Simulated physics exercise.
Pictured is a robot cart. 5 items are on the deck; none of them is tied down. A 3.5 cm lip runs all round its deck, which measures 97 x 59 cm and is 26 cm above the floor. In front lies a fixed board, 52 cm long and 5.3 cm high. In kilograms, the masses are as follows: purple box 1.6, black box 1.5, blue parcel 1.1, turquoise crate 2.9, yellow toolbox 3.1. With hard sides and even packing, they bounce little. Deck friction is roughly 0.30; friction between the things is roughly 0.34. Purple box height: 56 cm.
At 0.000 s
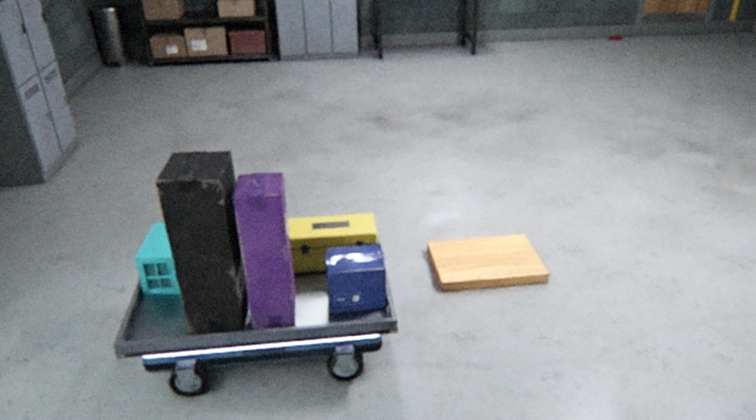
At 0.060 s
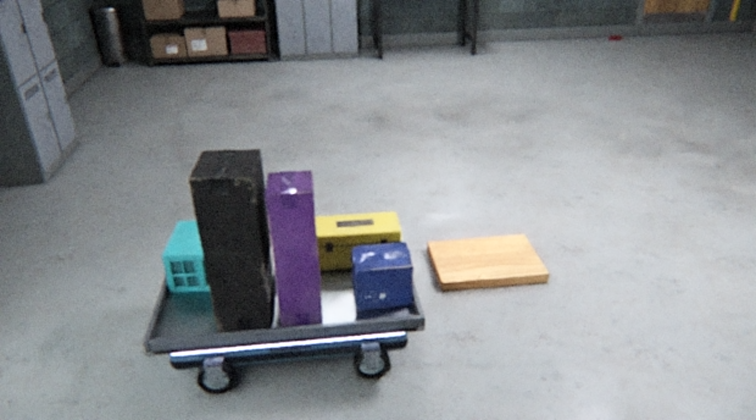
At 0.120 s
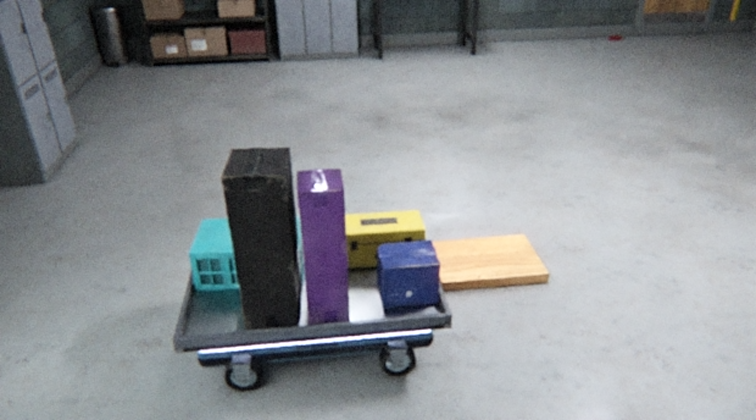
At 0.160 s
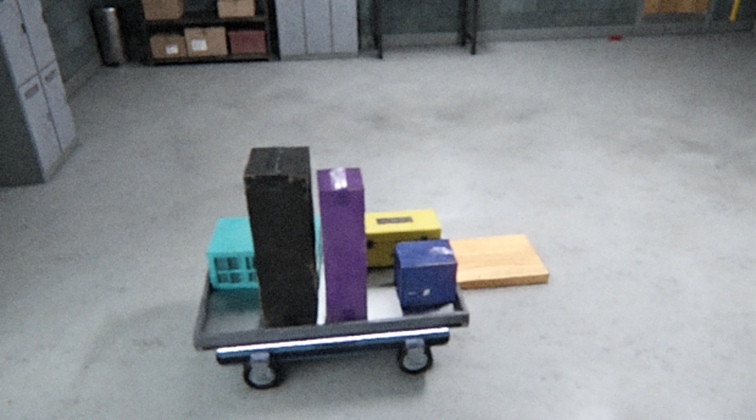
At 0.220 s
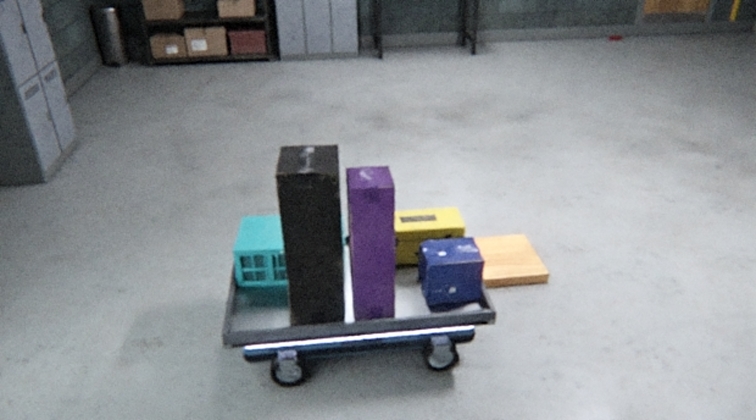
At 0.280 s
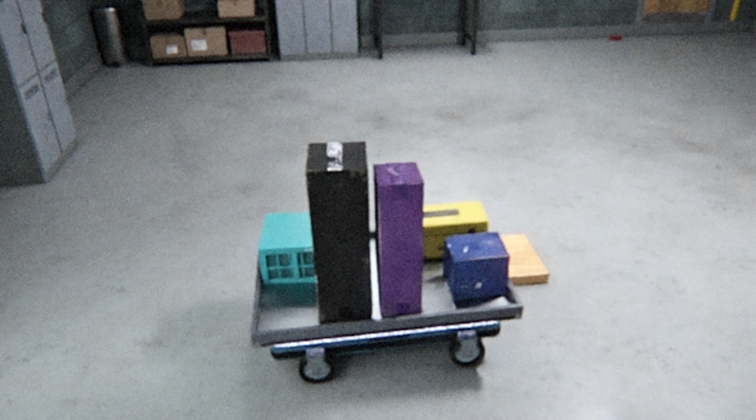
Across a grey concrete floor, a cart carrying boxes and a crate rolls steadily right.
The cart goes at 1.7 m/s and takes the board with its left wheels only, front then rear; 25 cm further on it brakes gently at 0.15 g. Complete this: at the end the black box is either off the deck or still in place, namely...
Still in place.
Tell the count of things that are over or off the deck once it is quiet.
The answer: 1.
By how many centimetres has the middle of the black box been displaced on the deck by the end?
Net shift near 2 cm.
After 0.48 s, cart has run 82 cm; yellow toolbox leaning 26°; blue parcel leaning 17°; purple box leaning 5°.
After 0.78 s, cart has run 133 cm; black box leaning 6° near (577, 212); turquoise crate leaning 16°; purple box leaning 6°.
After 1.28 s, cart has run 215 cm; black box leaning 3°; purple box leaning 30°; yellow toolbox slid 7 cm.
At rest (2.7 s), tipped over on the deck, purple box; the other 4 in place, give or take 10 cm.
